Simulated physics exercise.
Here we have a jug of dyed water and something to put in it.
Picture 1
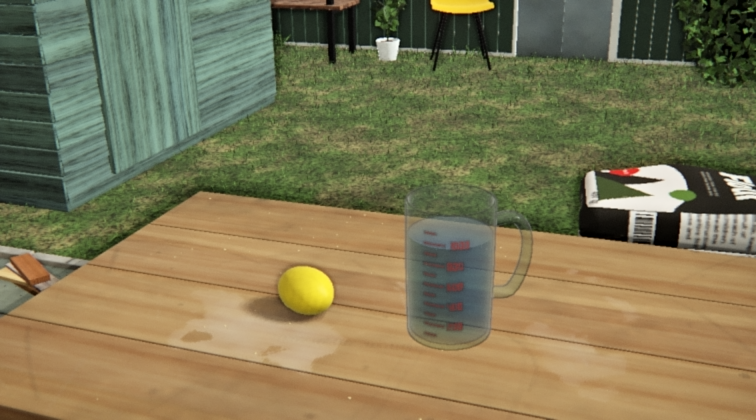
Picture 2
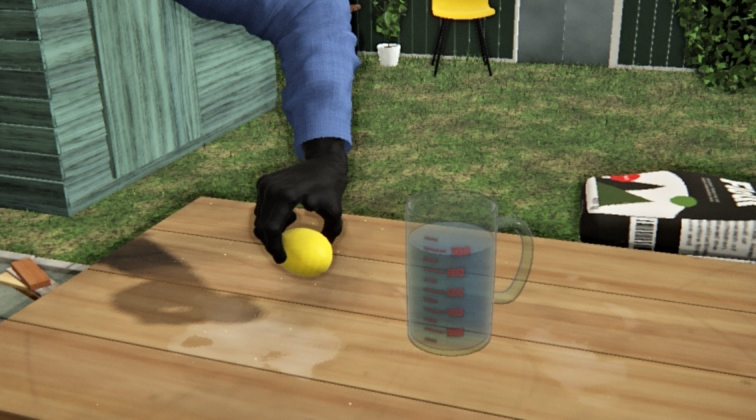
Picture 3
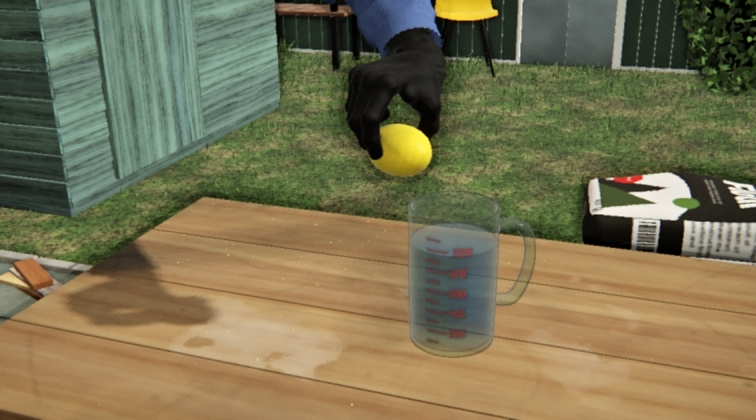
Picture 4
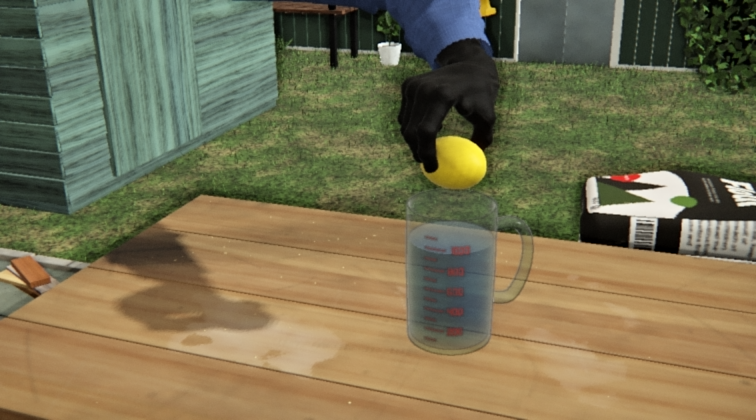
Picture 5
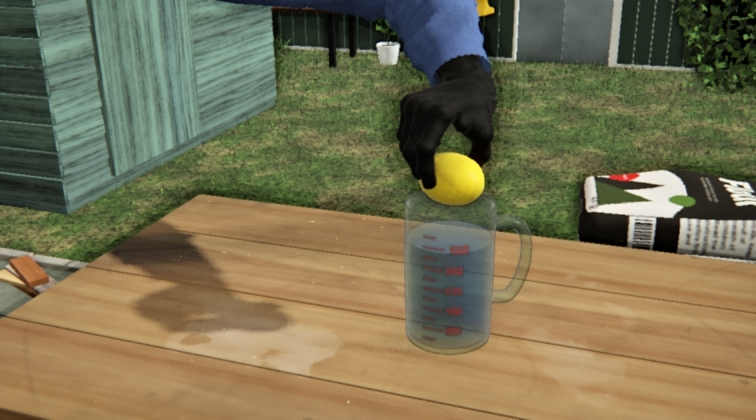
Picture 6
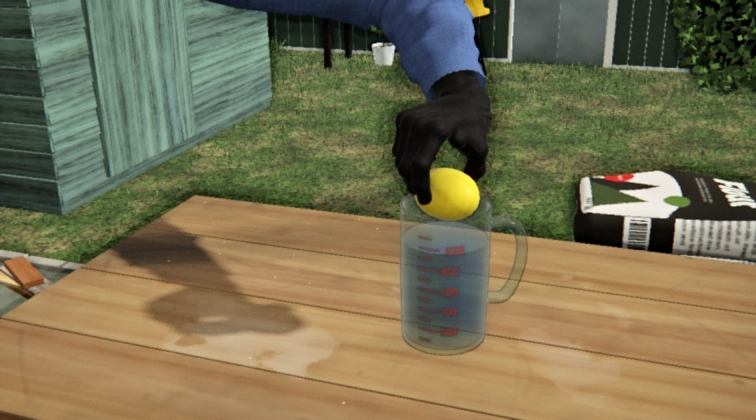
A yellow lemon lies on a wooden table to the left of a clear jug of bluish water until a black-gloved hand picks it up. The hand lifts it and carries it right to above the jug, then lowers it to the rim, still gripping it.
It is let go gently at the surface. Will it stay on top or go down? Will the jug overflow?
It bobs on top, and the jug keeps it all in.
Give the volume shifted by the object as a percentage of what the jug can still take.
I make it 50 per cent.
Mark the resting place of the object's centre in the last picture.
At about (445, 237).
Soon after, the lemon enters the dyed water; the jug is about three quarters full.
Later, the lemon comes up again; the jug is nearly full.
In the end, the lemon floats; the jug is nearly full; nothing is spilt.
